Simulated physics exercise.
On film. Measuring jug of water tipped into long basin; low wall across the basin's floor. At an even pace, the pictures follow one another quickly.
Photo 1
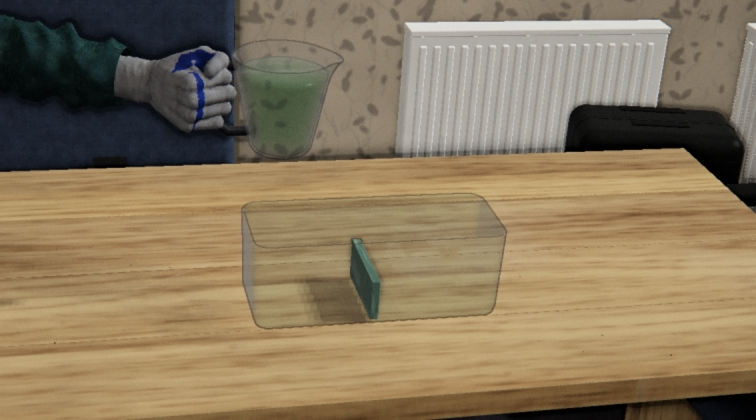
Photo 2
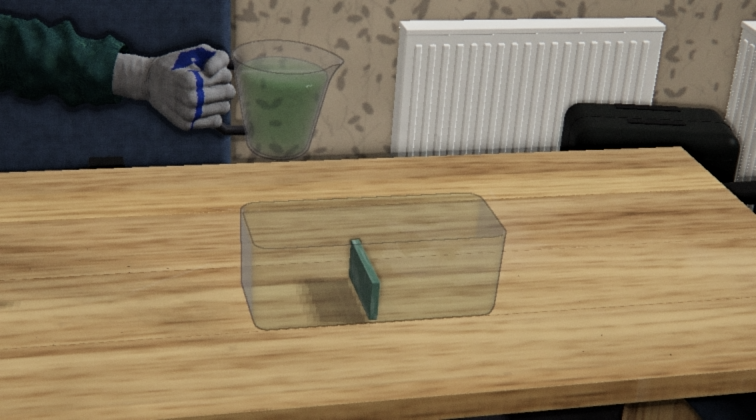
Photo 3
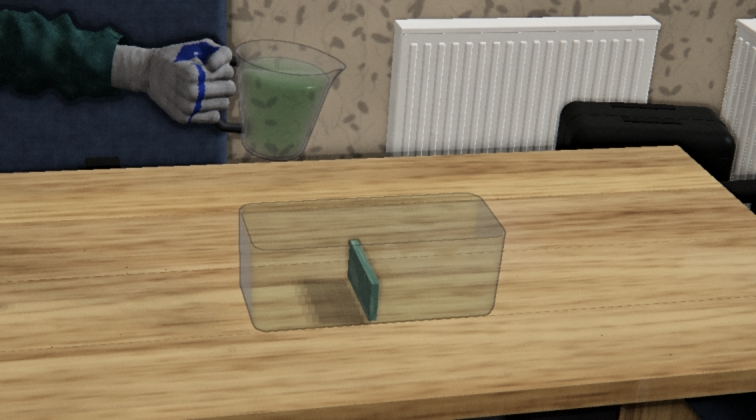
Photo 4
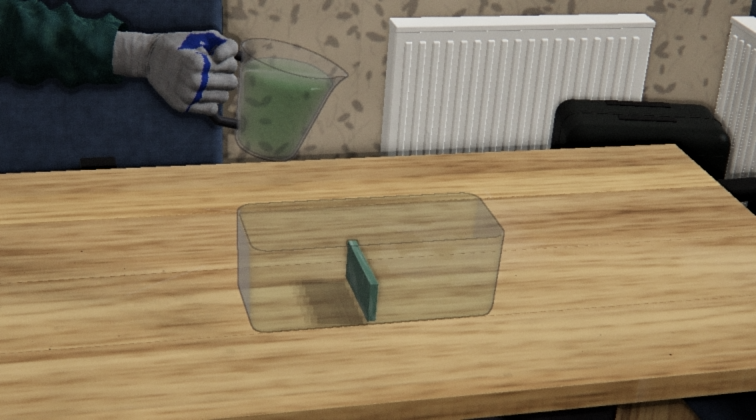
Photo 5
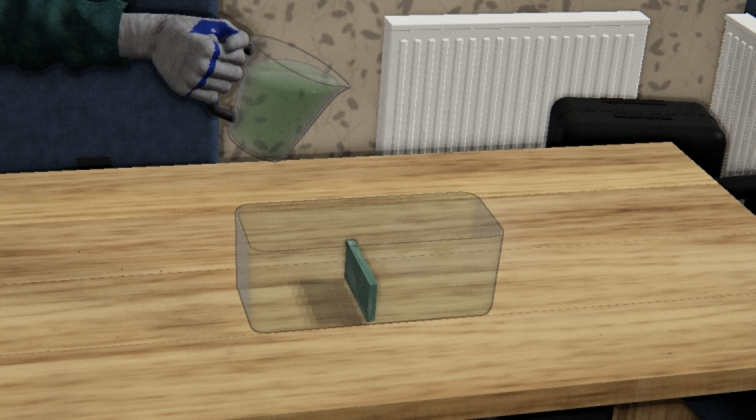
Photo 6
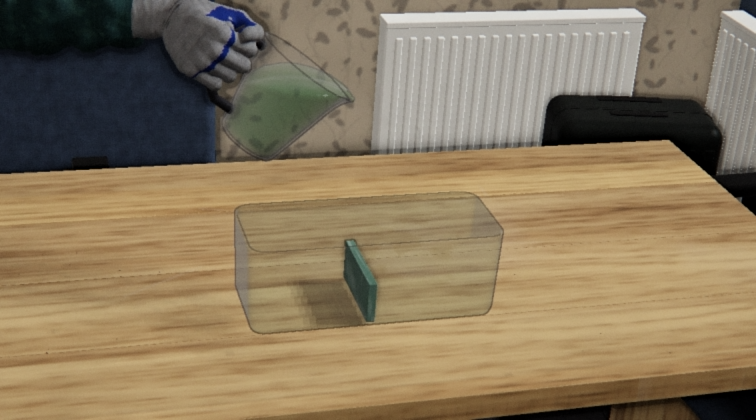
Gloved hand tilting a clear jug of green liquid steadily rightward above a clear basin with a low green wall inside.
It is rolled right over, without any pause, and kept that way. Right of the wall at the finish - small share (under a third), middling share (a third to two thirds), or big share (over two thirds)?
Middling.
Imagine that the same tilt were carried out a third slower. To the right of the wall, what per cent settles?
Roughly 70 in a hundred.
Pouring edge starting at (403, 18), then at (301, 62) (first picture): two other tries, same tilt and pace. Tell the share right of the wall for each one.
First about 80, then 10 per cent.
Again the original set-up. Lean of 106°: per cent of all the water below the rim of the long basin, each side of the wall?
Left 0 per cent, right 30 per cent.
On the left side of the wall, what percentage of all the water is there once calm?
Share approx. 45 per cent.
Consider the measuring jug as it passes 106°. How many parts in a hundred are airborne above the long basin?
About 30 per cent.
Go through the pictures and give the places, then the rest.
In the first frame, it leans 0°; its right rim is at (343, 57); the water meets the walls at (237, 70) and (329, 68); the long basin's rim runs from (248, 226) to (494, 215); the wall's top is at (366, 261).
In the second frame, it leans 2°; its right rim is at (344, 59); the water meets the walls at (237, 69) and (328, 69).
In the third frame, it leans 6°; its right rim is at (346, 64); the water meets the walls at (238, 68) and (329, 73).
In the fourth frame, it leans 14°; its right rim is at (348, 73); the water meets the walls at (242, 68) and (333, 74).
In the fifth frame, it leans 24°; its right rim is at (351, 84); the water meets the walls at (244, 74) and (340, 78).
In the sixth frame, it leans 36°; its right rim is at (351, 99); the water meets the walls at (241, 87) and (340, 87); 2 per cent is over the edge.
A moment on, the tilt is 106° and 35 per cent is still to pour, 1 is left of the wall and 32 right of it.
Next, the tilt is 119° and 1 per cent is still to pour, 43 is left of the wall and 48 right of it.
Then the tilt is 119° and 0 per cent is still to pour, 47 is left of the wall and 49 right of it.
Later the tilt is 119° and 0 per cent is still to pour, 47 is left of the wall and 49 right of it.
In the end 47 per cent lies left of the wall, 49 right of it and 4 outside.
